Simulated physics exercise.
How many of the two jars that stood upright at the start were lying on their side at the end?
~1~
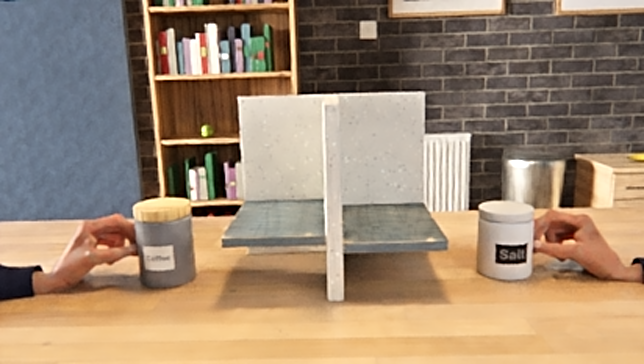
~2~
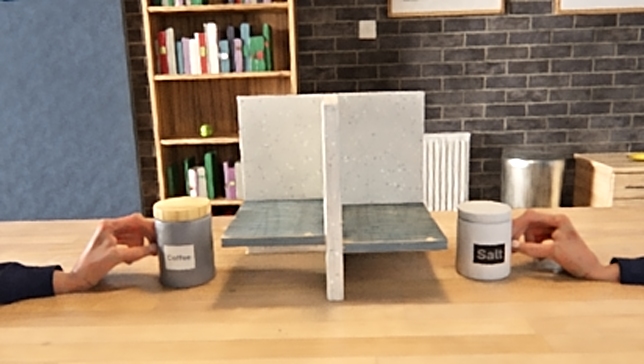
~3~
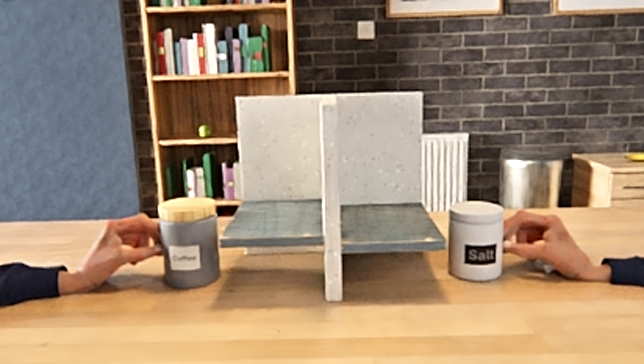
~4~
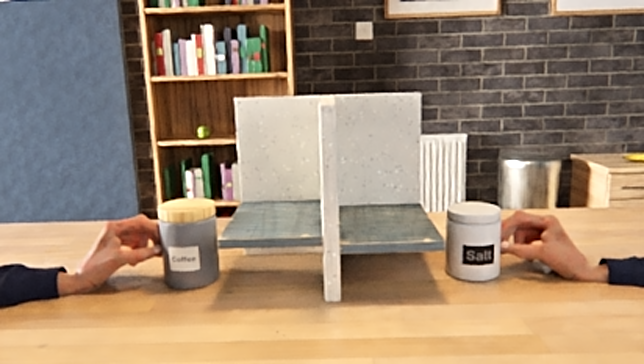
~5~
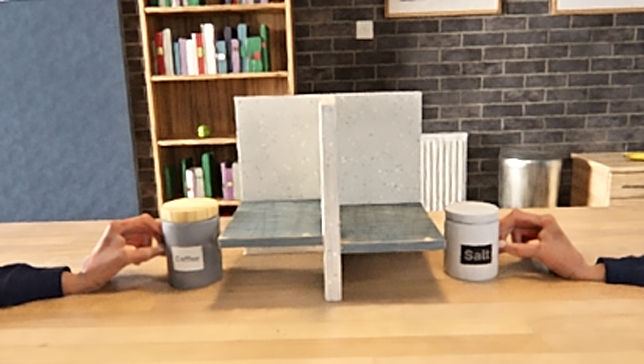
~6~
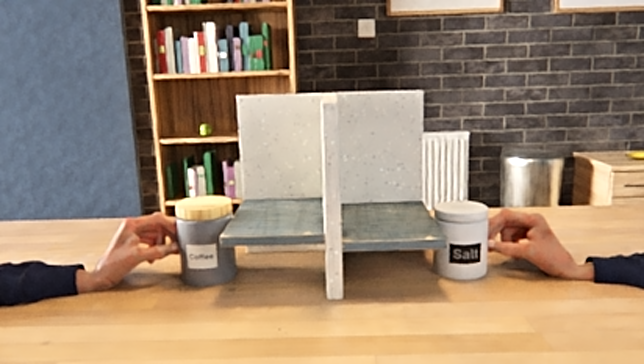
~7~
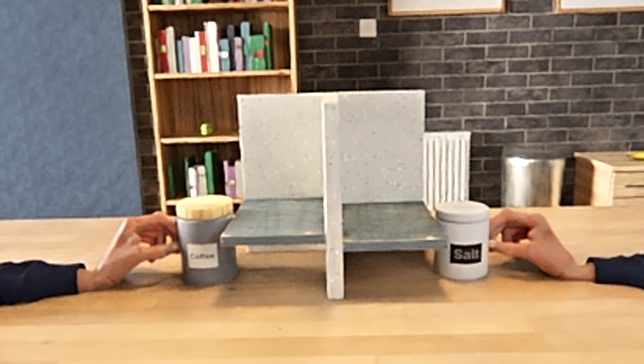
None of them were. Both the grey jar and the white jar were still standing upright at the end.
